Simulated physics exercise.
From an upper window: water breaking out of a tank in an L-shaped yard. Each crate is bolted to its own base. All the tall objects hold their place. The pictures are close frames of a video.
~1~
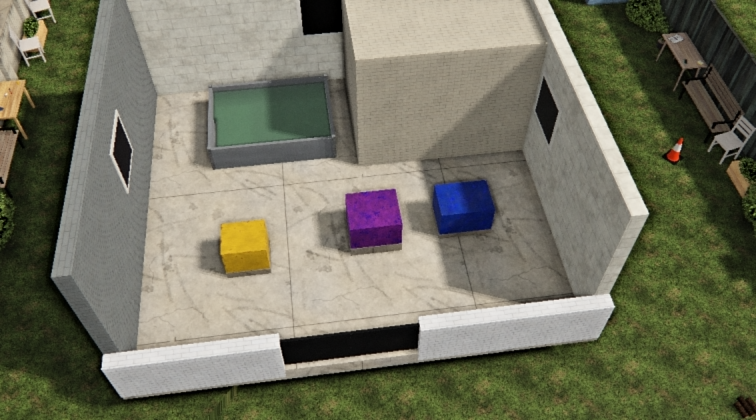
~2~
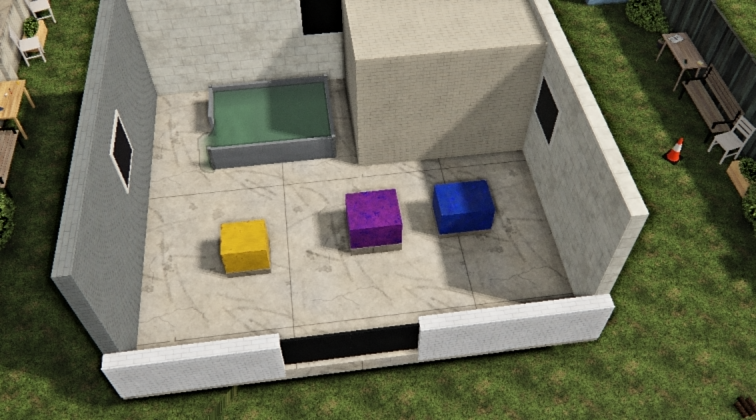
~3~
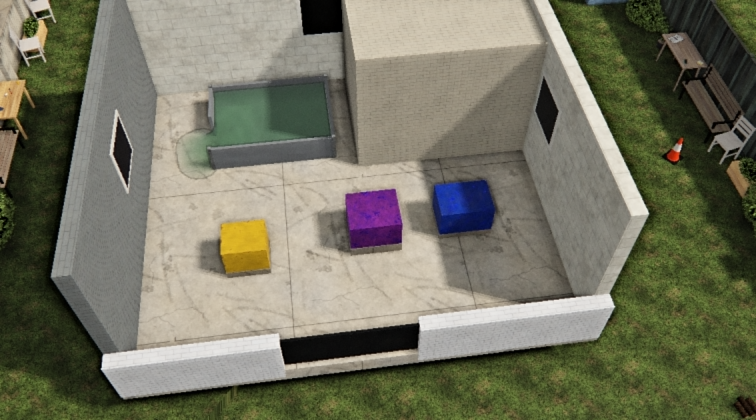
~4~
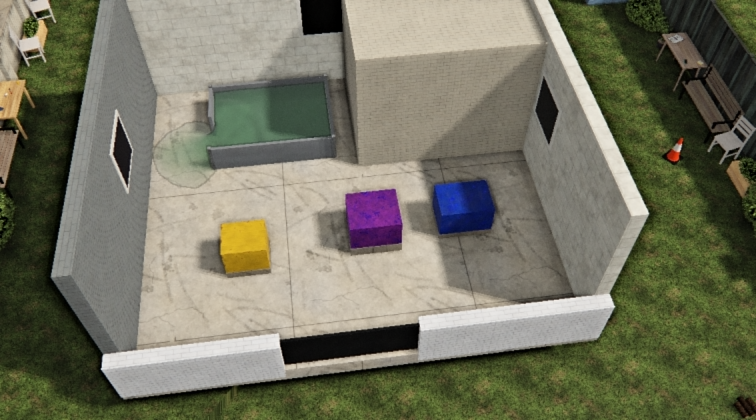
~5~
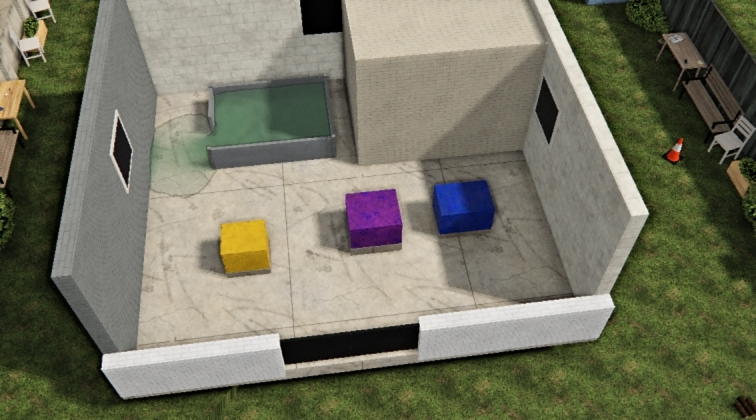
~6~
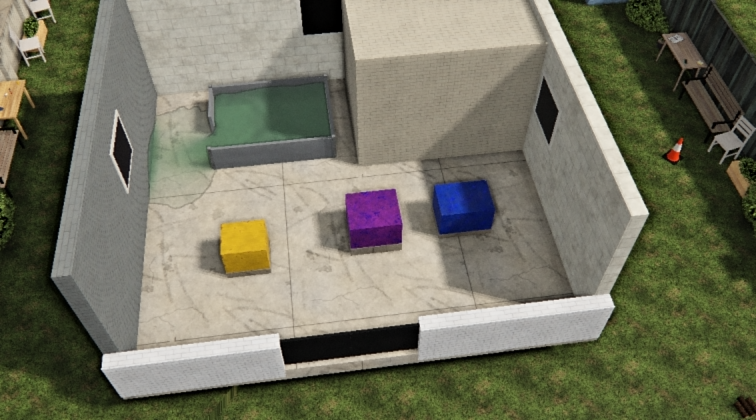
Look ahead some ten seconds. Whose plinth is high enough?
One by one: The yellow crate escapes dry; the blue crate escapes dry; the purple crate escapes dry.
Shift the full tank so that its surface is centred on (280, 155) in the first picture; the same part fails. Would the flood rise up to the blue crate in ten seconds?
In short: The blue crate keeps dry.
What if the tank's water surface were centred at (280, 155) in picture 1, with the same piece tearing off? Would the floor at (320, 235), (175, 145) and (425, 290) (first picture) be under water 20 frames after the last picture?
As listed: Not flooded, awash, clear.
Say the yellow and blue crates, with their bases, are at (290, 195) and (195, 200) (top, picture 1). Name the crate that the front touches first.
That is the blue-painted one.
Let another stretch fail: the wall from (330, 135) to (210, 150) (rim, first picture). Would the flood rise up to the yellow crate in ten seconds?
Yellow crate is topped.
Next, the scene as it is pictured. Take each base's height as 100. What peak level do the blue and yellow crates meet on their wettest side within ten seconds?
In turn 40 and 60 per cent.
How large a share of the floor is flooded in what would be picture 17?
Close to 20 %.
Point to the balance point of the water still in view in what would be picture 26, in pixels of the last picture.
Roughly at (236, 165).
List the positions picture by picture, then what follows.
The first picture shows the open tank at (270, 114) is whole and still.
In the second picture, water pours out at (215, 146) and has run to (207, 135).
In the third picture, the front is at (182, 142), out from the gap at (215, 147).
In the fourth picture, water pours out at (215, 147) and has run to (160, 146).
In the fifth picture, water pours out at (215, 147) and has run to (155, 132).
In the sixth picture, water pours out at (215, 146) and has run to (156, 119).
A moment on, water covers 10 % of the floor; the yellow crate not reached, the blue crate not reached, the purple crate not reached.
Next, water covers 20 % of the floor; the yellow crate not reached, the blue crate not reached, the purple crate not reached.
Then, water covers 35 % of the floor; the yellow crate water round its plinth, the blue crate not reached, the purple crate not reached.
Later, water covers 60 % of the floor; the yellow crate water round its plinth, the blue crate not reached, the purple crate water round its plinth.
In the end, water covers 90 % of the floor; the yellow crate stayed above the water, the blue crate stayed above the water, the purple crate stayed above the water.
